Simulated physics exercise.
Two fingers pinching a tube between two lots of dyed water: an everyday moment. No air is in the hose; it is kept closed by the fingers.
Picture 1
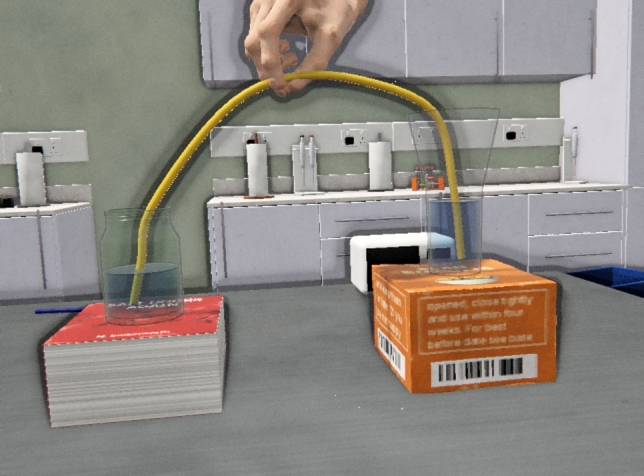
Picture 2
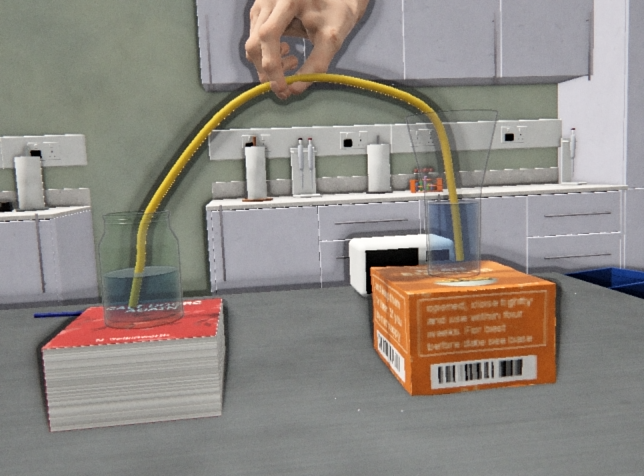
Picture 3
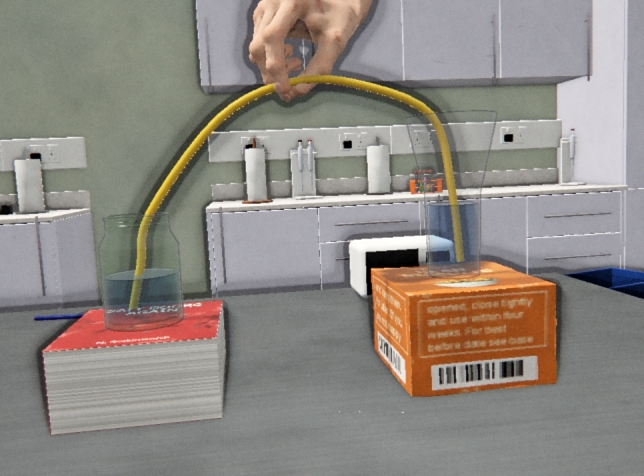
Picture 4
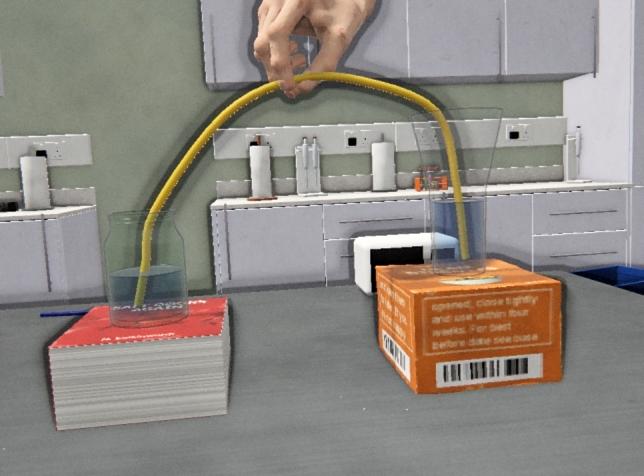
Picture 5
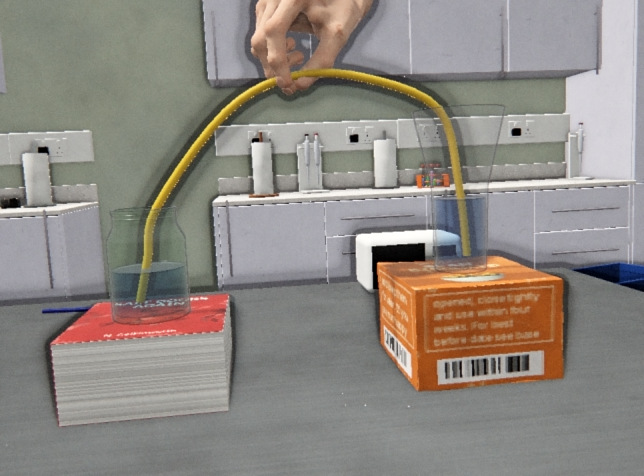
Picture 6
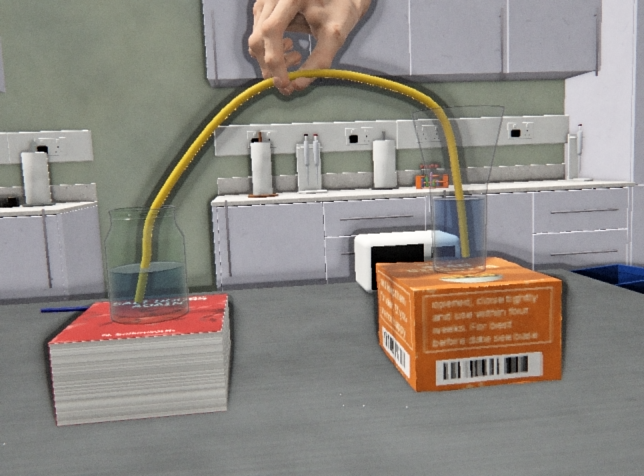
To begin with, a hand pinches the top of a yellow tube arching from a jar of bluish water on a red book, at left, to a glass vase on an orange packet. The view shifts very slightly, but the fingers stay on the tube and both water levels look unchanged throughout.
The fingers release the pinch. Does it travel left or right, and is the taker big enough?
The liquid travels left, and once there it fits inside.
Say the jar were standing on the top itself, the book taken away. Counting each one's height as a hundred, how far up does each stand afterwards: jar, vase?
They end up near 70 and 10 in a hundred of their heights, in that order.
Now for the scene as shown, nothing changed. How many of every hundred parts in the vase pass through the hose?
Result: Approximately 50 per cent.
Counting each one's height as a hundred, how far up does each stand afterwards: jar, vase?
Approximate levels: 60 per cent followed by 20 per cent.
Shortly, the jar is about half full; the vase is about a third full.
Then, the jar is about half full; the vase is about a quarter full.
At the finish, the jar is about two thirds full; the vase is about a quarter full; the two surfaces are level.
